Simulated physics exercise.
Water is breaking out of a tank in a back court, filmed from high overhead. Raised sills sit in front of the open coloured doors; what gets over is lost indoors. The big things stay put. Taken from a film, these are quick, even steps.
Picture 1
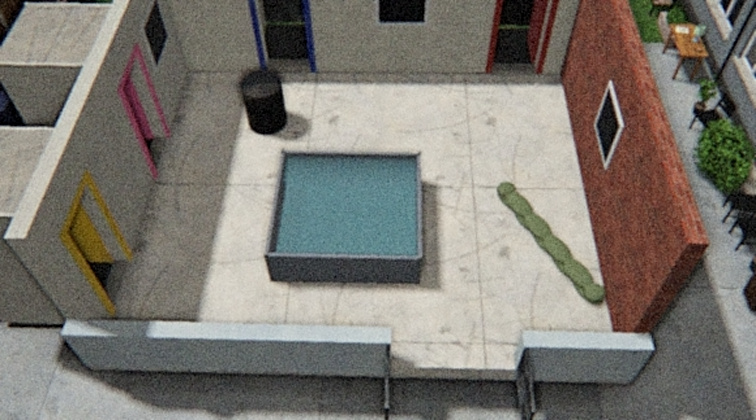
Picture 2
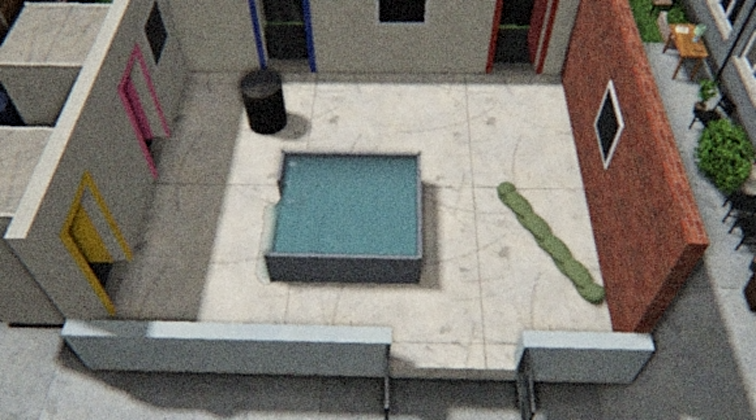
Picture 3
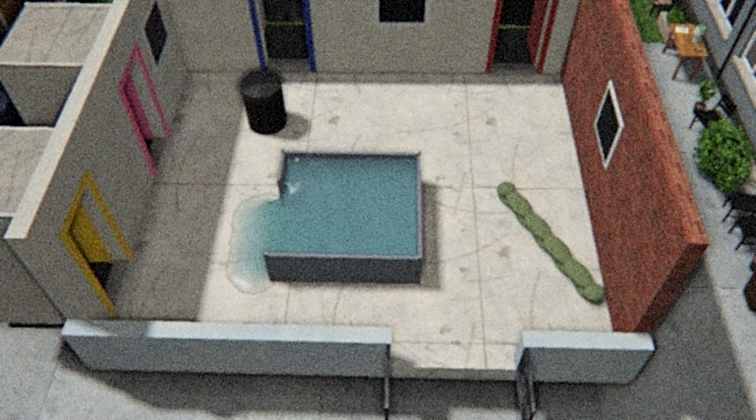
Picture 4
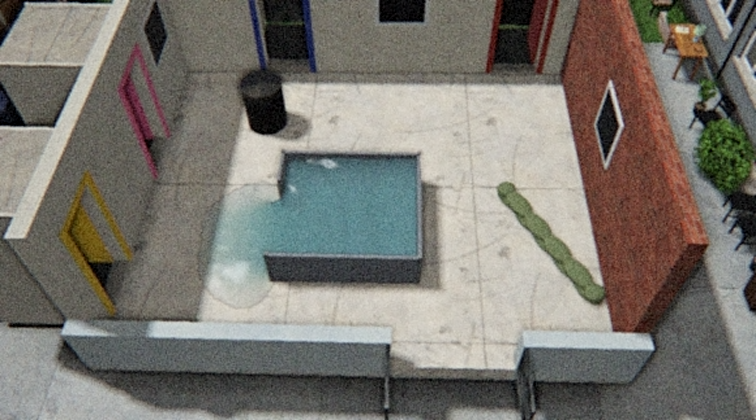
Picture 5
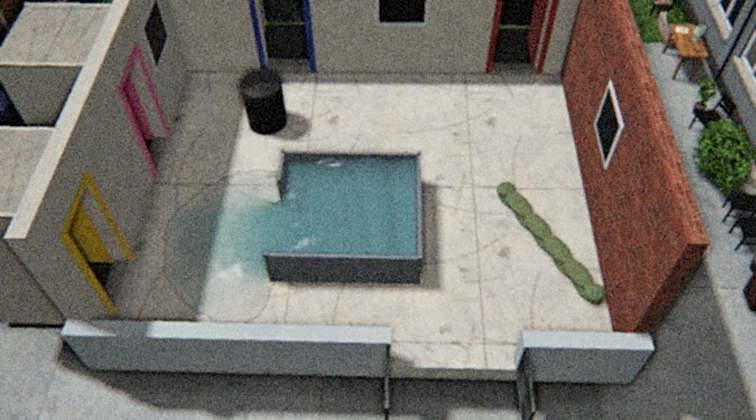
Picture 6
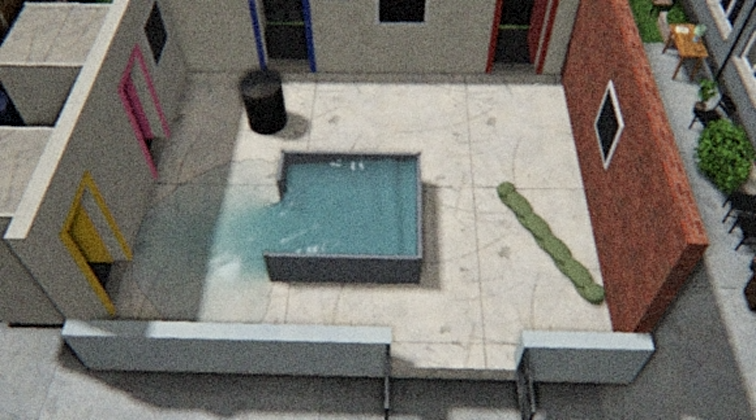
The clip opens on a high view of a walled courtyard, where a square tank of blue-green water sits still between a black barrel and a long green shape. The tank's left side opens and water pours out, spreading left in a widening sheet over pale paving and into the shade.
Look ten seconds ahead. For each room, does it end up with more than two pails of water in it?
Room by room: The yellow door: Yes; the blue door: No; the pink door: Yes; the red door: No.
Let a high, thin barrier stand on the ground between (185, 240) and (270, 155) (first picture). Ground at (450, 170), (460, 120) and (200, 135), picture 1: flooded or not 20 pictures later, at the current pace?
Results in sequence: Bone-dry / bone-dry / swamped.
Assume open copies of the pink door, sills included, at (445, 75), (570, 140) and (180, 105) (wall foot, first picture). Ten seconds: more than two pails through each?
In order: Falls short, falls short, exceeds it.
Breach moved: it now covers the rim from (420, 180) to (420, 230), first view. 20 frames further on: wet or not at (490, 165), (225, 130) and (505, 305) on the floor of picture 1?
Submerged, untouched, submerged.
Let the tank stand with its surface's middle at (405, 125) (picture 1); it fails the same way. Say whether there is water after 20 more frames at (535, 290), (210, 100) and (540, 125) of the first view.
In order: Untouched, submerged, untouched.
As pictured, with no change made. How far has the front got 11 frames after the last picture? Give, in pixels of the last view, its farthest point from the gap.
The front tops out at about (183, 90).
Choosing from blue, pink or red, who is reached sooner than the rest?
My answer: The pink door.
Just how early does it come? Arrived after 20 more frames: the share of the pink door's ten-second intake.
Around 55 percent.
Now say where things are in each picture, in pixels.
The first frame shows the water tank at (347, 204) is whole and still.
In the second frame, water pours out at (279, 234) and has run to a hidden place.
In the third frame, water pours out at (279, 235) and has run to (247, 204).
In the fourth frame, the front is at (210, 215), out from the gap at (279, 235).
In the fifth frame, the front is at (173, 226), out from the gap at (279, 235).
In the sixth frame, the front is at (142, 222), out from the gap at (279, 235).
A moment on, water covers 20 % of the floor; the yellow door over two buckets in, the blue door not reached, the pink door under two buckets in, the red door not reached.
Next, water covers 20 % of the floor; the yellow door far over two buckets in, the blue door not reached, the pink door over two buckets in, the red door not reached.
Then, water covers 30 % of the floor; the yellow door far over two buckets in, the blue door wet at the sill, nothing in, the pink door over two buckets in, the red door not reached.
Later, water covers 60 % of the floor; the yellow door far over two buckets in, the blue door wet at the sill, nothing in, the pink door far over two buckets in, the red door not reached.
In the end, water covers 90 % of the floor; the yellow door far over two buckets in, the blue door wet at the sill, nothing in, the pink door far over two buckets in, the red door wet at the sill, nothing in.
